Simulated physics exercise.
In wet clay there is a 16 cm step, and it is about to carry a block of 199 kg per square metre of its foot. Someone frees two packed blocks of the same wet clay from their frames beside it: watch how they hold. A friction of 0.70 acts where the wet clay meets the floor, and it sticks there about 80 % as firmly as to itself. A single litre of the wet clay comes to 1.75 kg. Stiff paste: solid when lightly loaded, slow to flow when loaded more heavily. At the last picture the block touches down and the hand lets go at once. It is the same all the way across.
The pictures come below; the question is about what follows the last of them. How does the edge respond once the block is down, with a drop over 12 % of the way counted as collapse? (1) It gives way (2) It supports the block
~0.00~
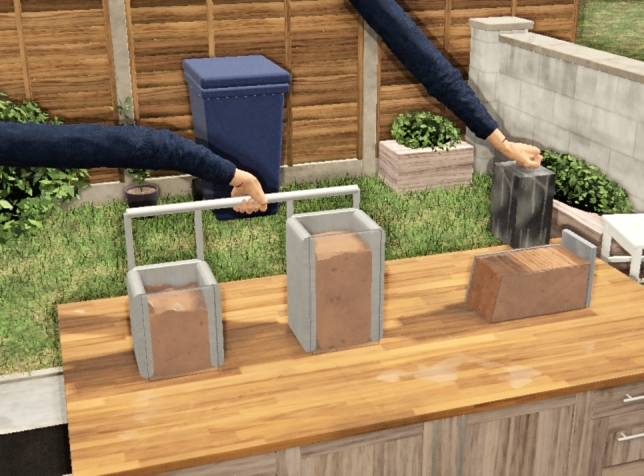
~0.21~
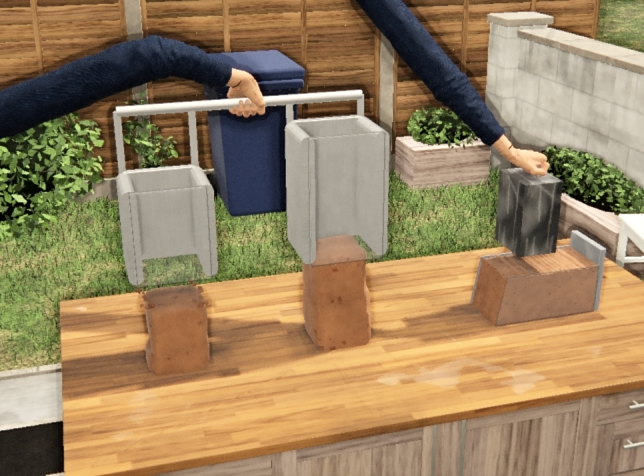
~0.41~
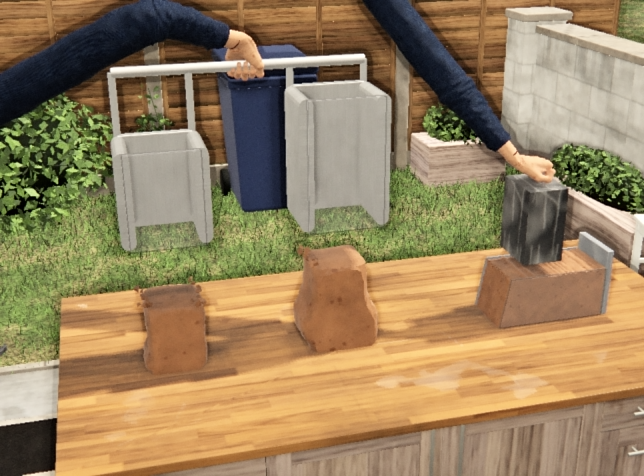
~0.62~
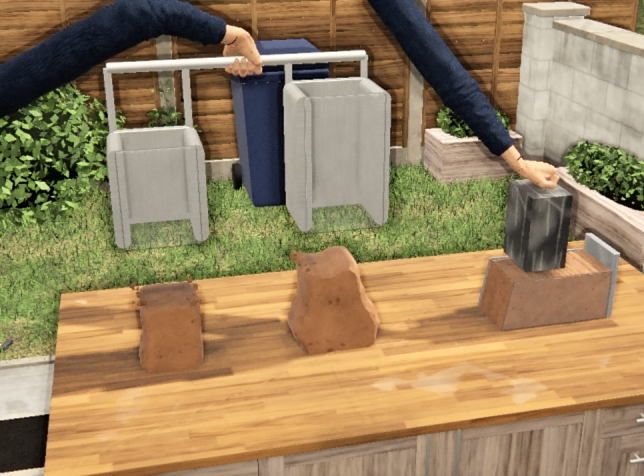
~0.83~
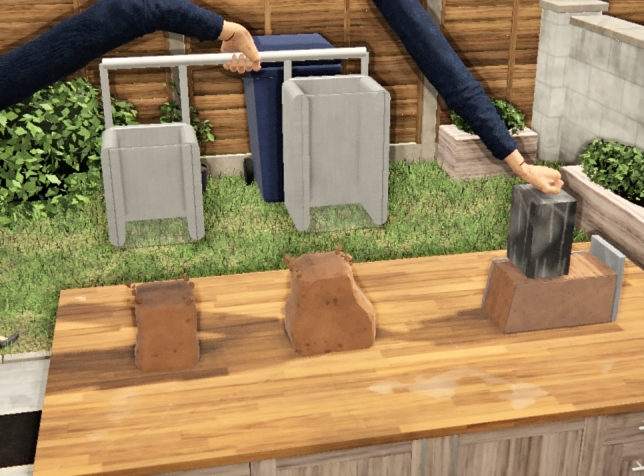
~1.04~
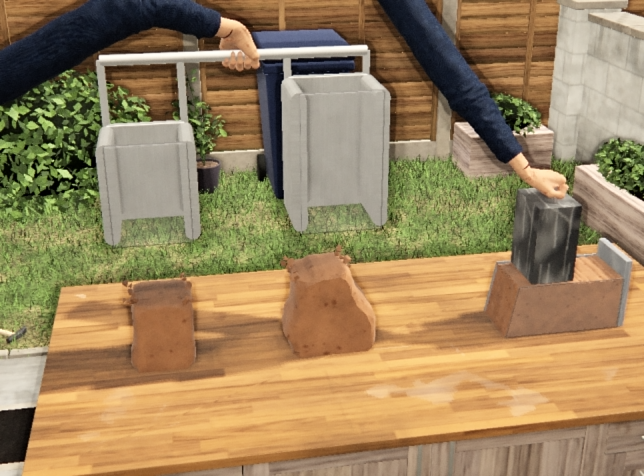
It supports the block.
After 1.20 s, the block is down by 3 % of the bank's height and stands upright.
After 1.38 s, the block is down by 3 % of the bank's height and stands upright.
After 1.57 s, the block is down by 3 % of the bank's height and stands upright.
After 1.76 s, the block is down by 3 % of the bank's height and stands upright.
After 2.12 s, the block is down by 3 % of the bank's height and stands upright.
